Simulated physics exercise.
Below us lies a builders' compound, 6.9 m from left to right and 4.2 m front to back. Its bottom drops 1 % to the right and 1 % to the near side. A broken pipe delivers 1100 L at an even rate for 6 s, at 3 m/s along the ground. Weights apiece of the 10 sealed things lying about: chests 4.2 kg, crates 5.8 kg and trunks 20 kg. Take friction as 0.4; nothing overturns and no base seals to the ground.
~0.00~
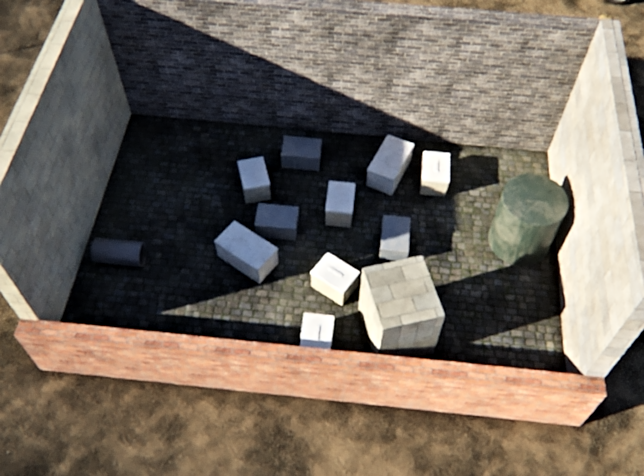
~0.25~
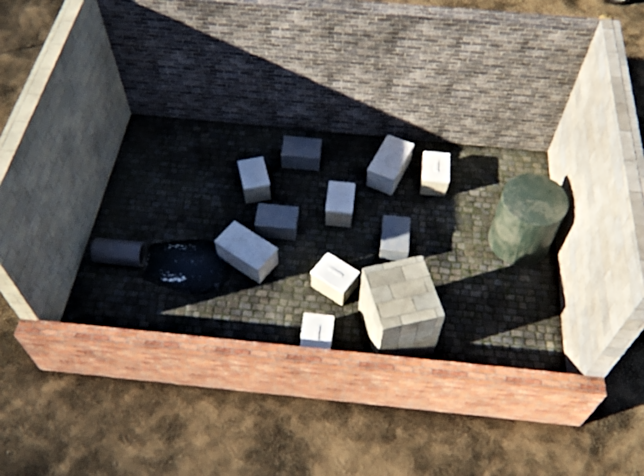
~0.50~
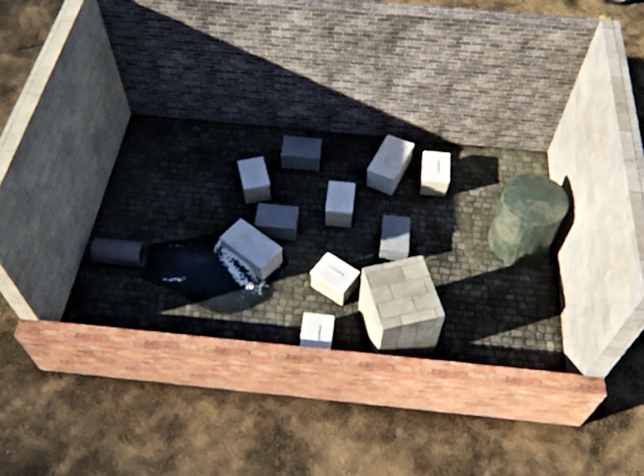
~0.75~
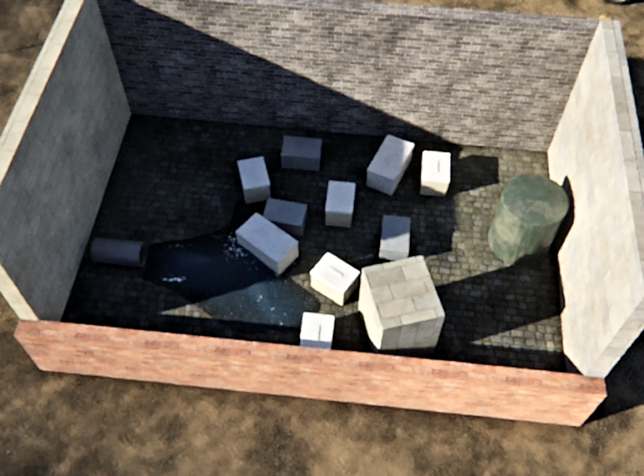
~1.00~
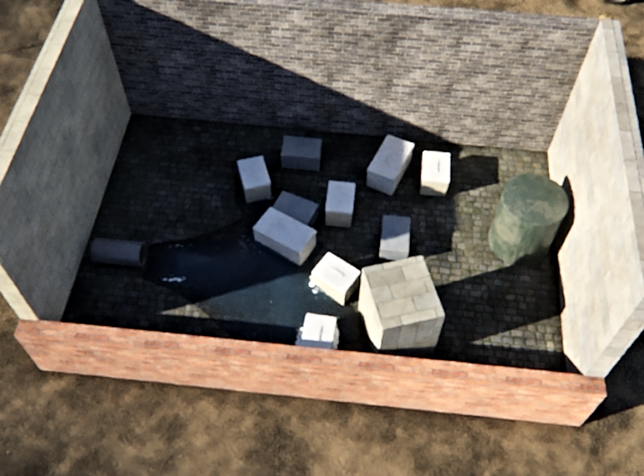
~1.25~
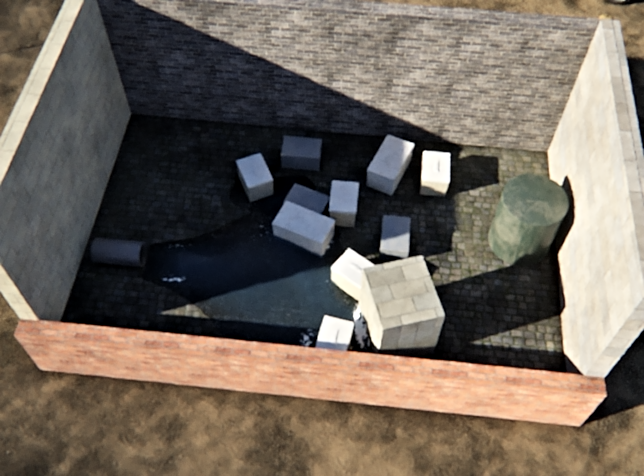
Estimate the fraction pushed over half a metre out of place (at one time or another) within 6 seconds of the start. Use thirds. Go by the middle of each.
That comes to from one to two thirds.
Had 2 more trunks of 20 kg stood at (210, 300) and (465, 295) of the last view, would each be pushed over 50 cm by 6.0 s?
In turn: Past it, over.
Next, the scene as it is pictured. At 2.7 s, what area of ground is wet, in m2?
Some 14 m2.
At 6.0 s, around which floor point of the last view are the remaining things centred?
Near (399, 206).
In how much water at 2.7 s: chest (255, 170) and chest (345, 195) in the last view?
About 0 and 3 cm.
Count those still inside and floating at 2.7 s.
I count 2.
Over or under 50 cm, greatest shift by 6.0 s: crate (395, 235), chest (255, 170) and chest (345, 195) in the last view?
In that order: Over, under, more.
After 1.8 s 3 of 10 are over 50 cm from their spots; 2 afloat.
After 2.7 s 5 of 10 are over 50 cm from their spots; 2 afloat.
After 4.2 s 5 of 10 are over 50 cm from their spots; 3 afloat.
After 6.0 s 6 of 10 are over 50 cm from their spots, and 6 have been at some point; 6 afloat.
